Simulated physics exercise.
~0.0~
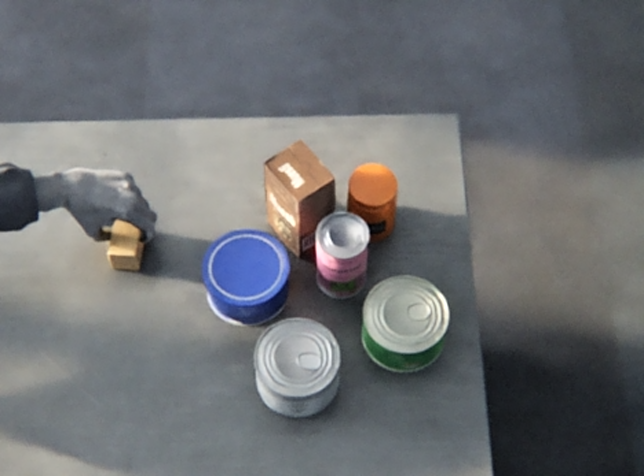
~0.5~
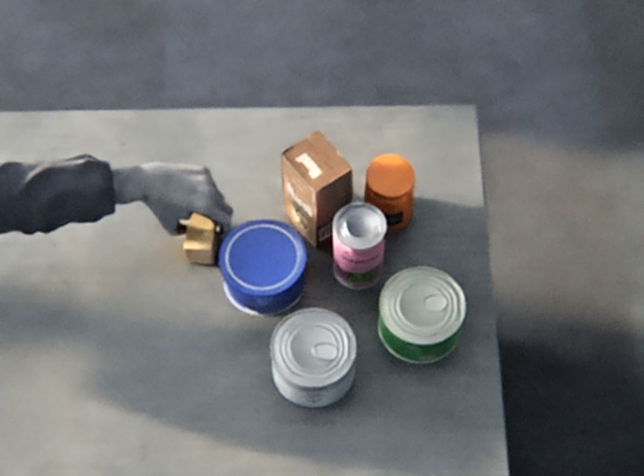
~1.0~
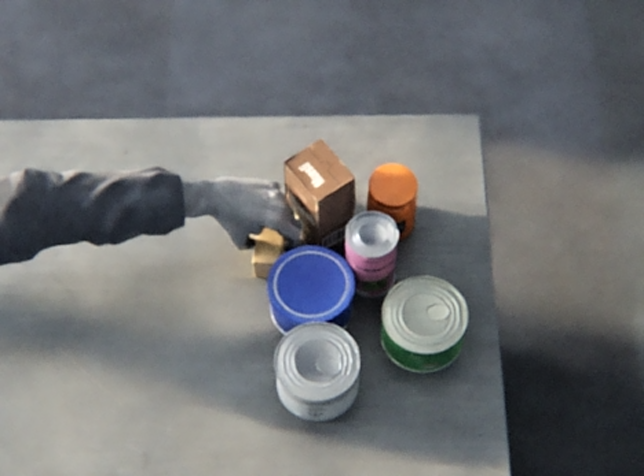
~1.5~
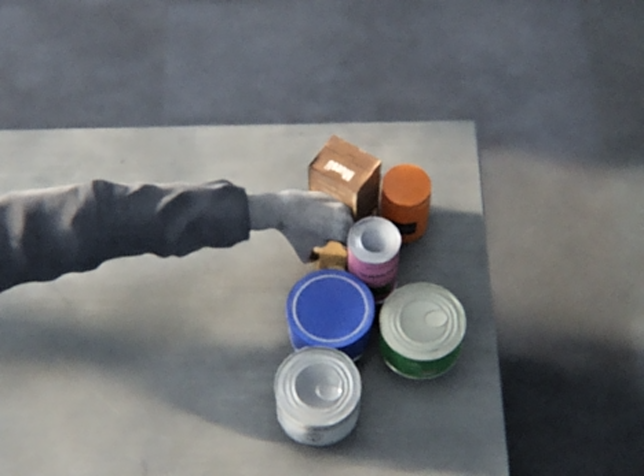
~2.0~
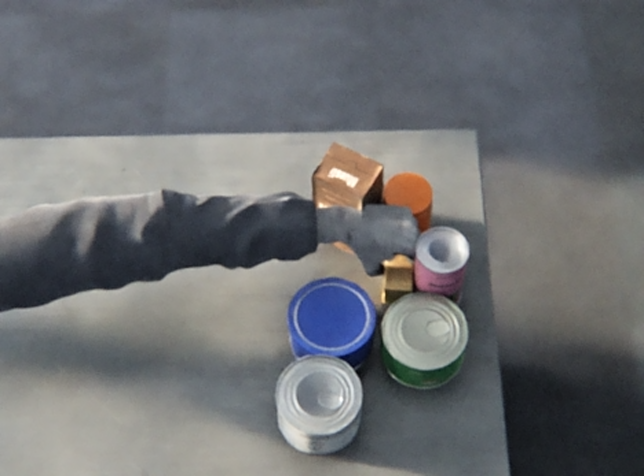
The video shows a hand sliding a small tan block rightward through six upright containers on a grey tabletop, shifting the blue tub, pink tin, brown carton and, slightly, the white tub. The hand ends among them, with everything still standing and the pink tin displaced to the right.
